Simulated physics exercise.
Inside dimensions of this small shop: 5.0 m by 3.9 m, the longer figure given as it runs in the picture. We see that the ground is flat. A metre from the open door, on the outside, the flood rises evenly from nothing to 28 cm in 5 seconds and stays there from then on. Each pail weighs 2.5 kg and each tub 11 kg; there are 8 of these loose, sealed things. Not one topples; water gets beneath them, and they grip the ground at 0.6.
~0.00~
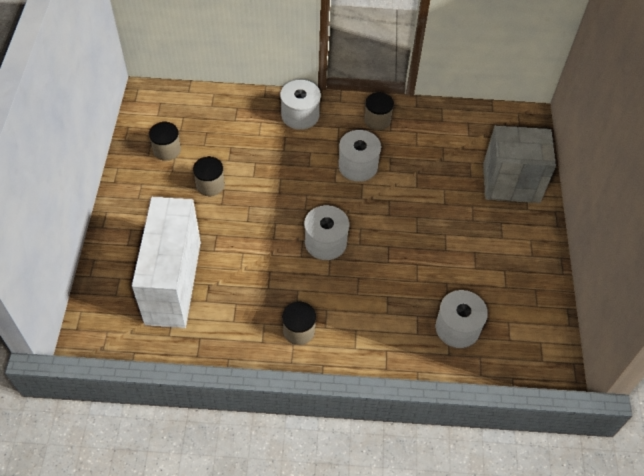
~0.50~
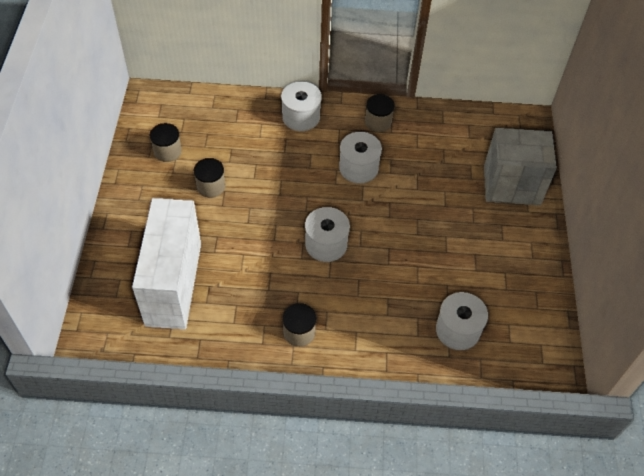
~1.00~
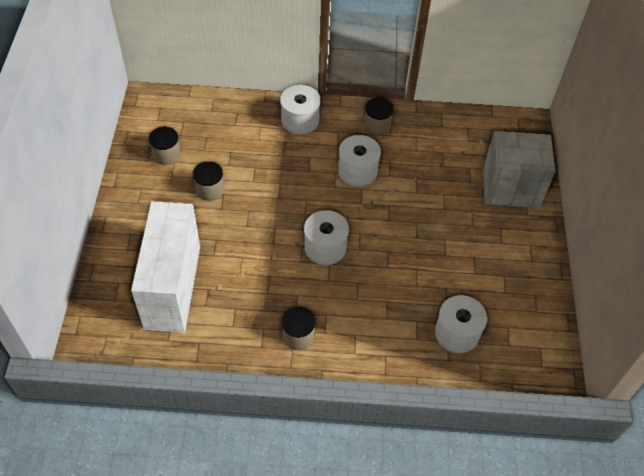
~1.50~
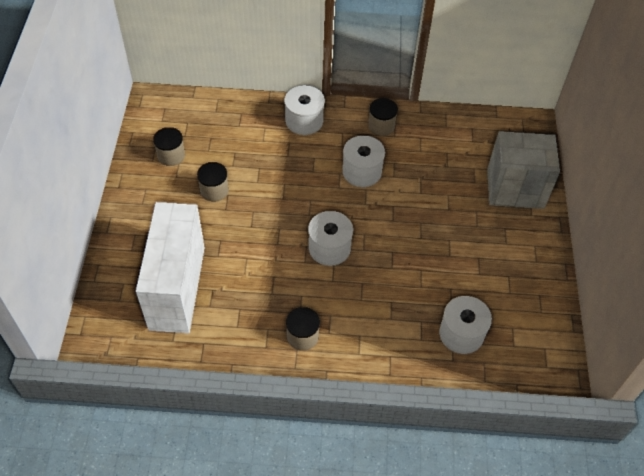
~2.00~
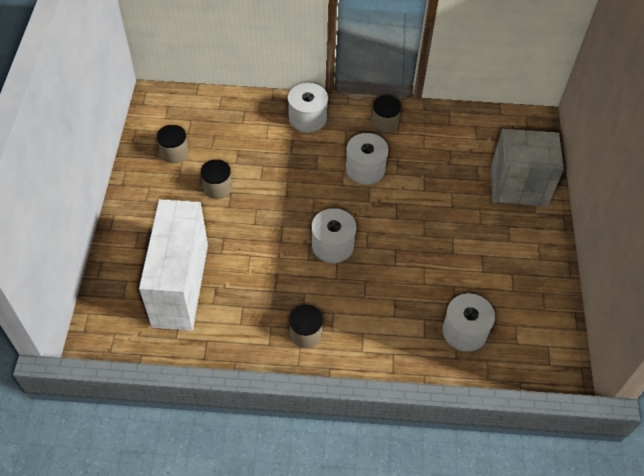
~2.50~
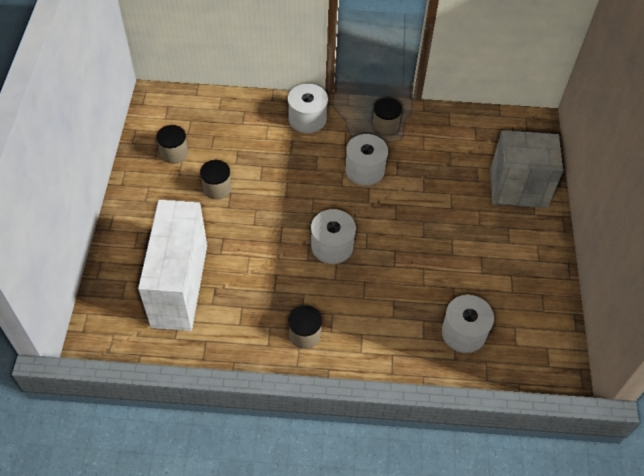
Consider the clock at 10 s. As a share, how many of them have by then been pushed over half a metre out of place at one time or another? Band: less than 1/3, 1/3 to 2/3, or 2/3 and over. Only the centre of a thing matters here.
I'm guessing the result is some.
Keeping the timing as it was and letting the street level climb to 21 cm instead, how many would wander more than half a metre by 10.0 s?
Then the count would be 3.
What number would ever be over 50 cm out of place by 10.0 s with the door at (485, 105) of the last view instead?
Then 4 of them would.
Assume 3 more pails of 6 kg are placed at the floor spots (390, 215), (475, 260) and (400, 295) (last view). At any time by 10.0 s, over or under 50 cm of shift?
In order: Farther; farther; farther.
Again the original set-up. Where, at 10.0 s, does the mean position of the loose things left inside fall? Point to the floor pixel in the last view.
It sits at about (318, 276).
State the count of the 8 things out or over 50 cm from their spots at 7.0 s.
By that point, 3.
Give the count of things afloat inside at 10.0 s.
At that point I count 5.
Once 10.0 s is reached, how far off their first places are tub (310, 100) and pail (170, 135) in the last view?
Shifts: 10 cm / 0 cm.
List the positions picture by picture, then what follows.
The first picture shows a pail at (380, 103) rests on the ground; a pail at (164, 133), on the bottom; water covers 0.0 m2; 0 of 8 have shifted.
The second picture shows a pail at (381, 104) rests on the ground; a pail at (164, 134) rests on the ground; water covers 0.0 m2; 0 of 8 have shifted.
The third picture shows a pail at (380, 108), on the bottom; a pail at (163, 137) rests on the ground; 0.0 m2 under water; 0 of 8 have shifted.
The fourth picture shows a pail at (384, 108), on the bottom; a pail at (168, 138) rests on the ground; water covers 0.0 m2; 0 of 8 have shifted.
The fifth picture shows a pail at (387, 106), on the bottom; a pail at (171, 135) rests on the ground; water covers 0.0 m2; 0 of 8 have shifted.
The sixth picture shows a pail at (388, 108) rests on the ground; a pail at (171, 136), on the bottom; water covers 0.4 m2; 0 of 8 have shifted.
After 3.5 s 1 of 8 are over 50 cm from their spots; 0 afloat.
After 4.5 s 1 of 8 are over 50 cm from their spots; 0 afloat.
After 7.0 s 3 of 8 are over 50 cm from their spots; 1 afloat.
After 10.0 s 5 of 8 are over 50 cm from their spots, and 5 have been at some point; 5 afloat.
